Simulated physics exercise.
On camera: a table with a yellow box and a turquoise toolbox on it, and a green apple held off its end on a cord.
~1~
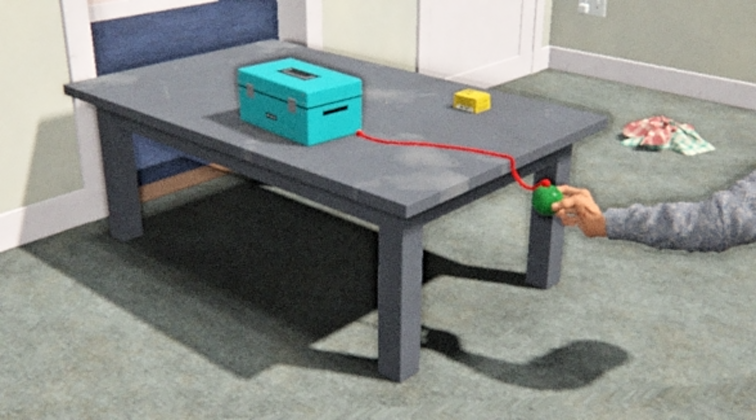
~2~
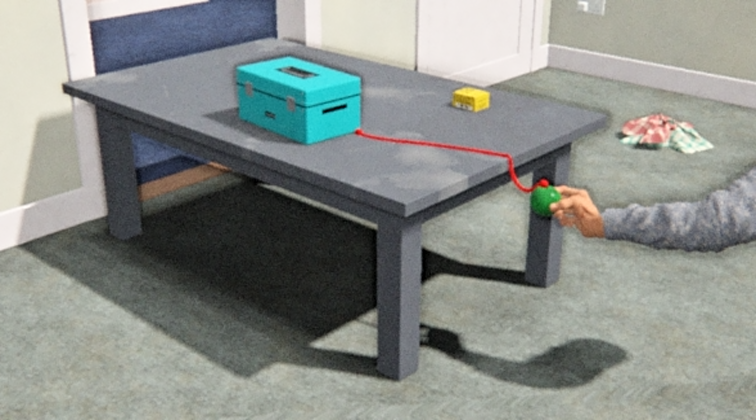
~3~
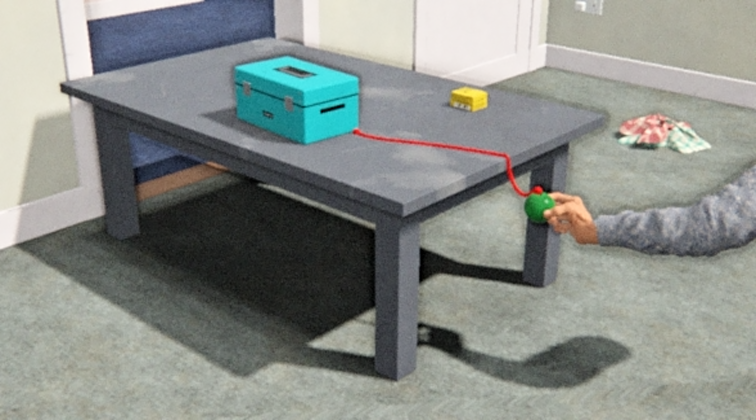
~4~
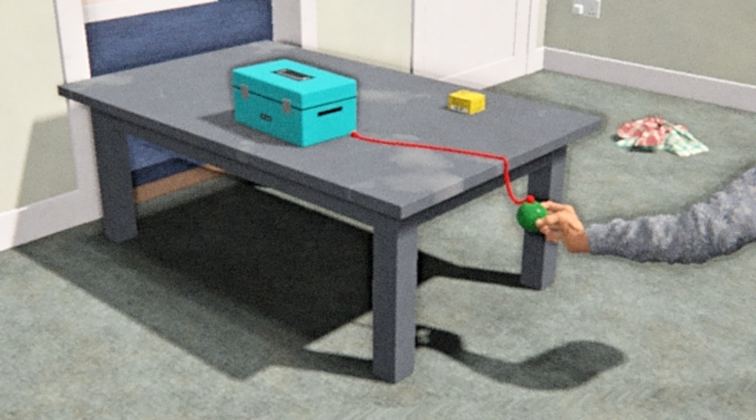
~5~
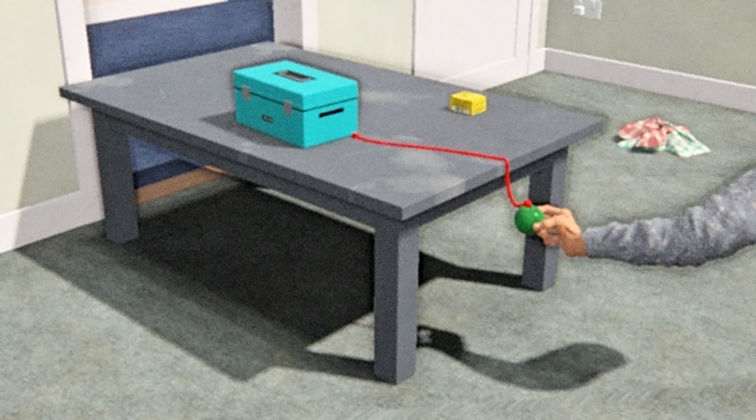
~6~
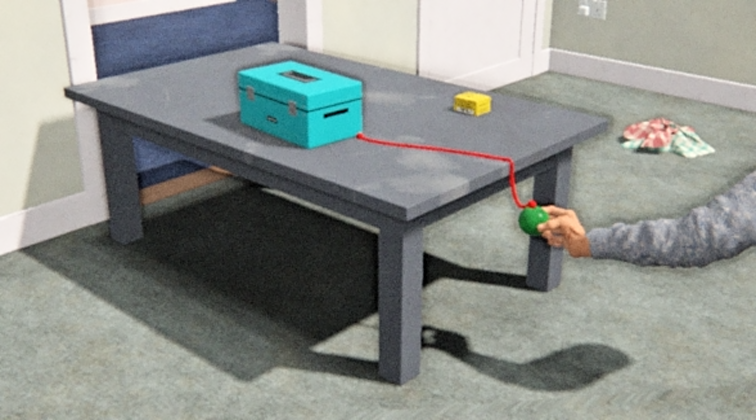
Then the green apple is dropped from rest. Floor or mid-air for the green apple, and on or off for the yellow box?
In the end the green apple swings from the edge, the yellow box stays on top.
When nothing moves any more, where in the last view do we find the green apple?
At about (521, 254).
Then, 0.88 s later than the last view, apple above the floor near (529, 248); toolbox as before; box as before.
Then, 1.88 s later than the last view, apple above the floor near (509, 253); toolbox as before; box as before.
Finally, apple above the floor near (521, 254); toolbox as before; box as before. The green apple hangs in the air and the yellow box remains where it stands.
